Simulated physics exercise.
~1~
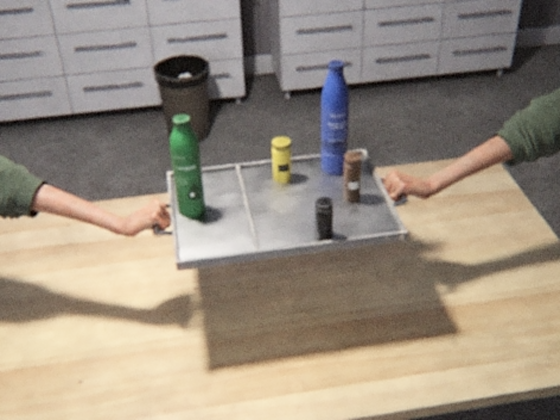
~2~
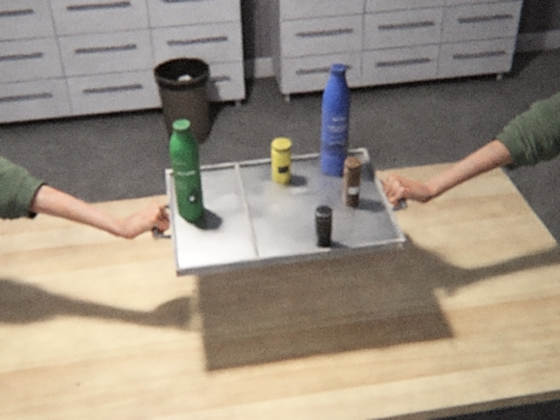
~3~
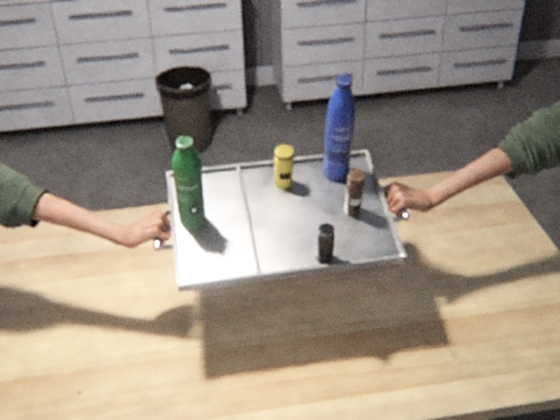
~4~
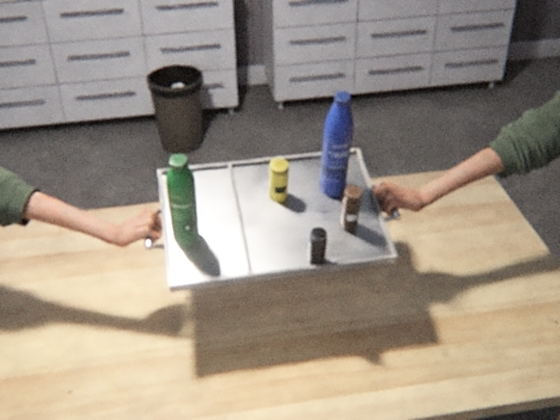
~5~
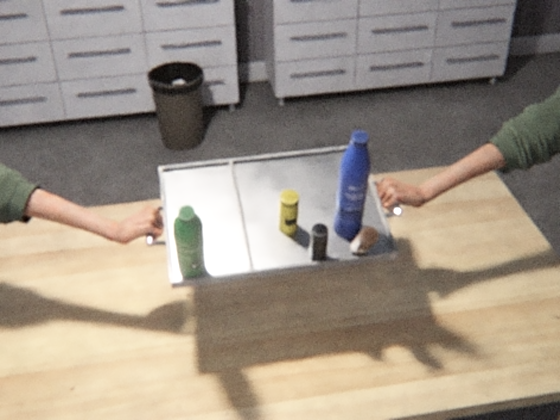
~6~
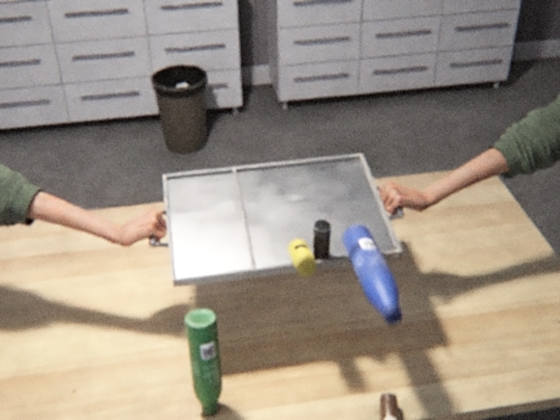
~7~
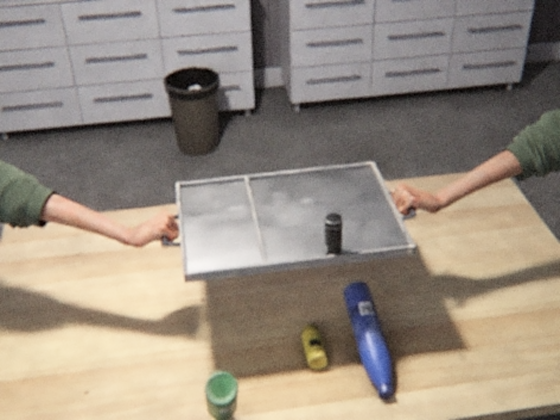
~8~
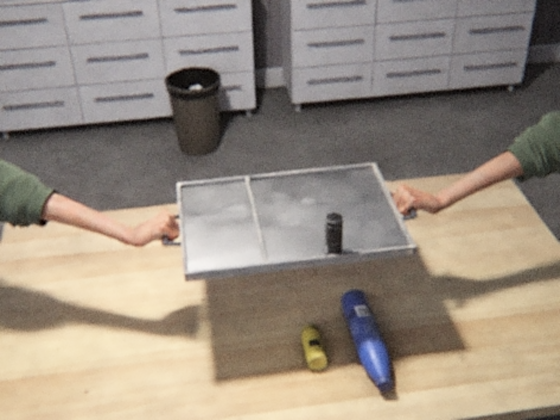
Above a wooden table, two hands tipping a tray toward the viewer, bottles and shakers sliding off, one black shaker staying on.
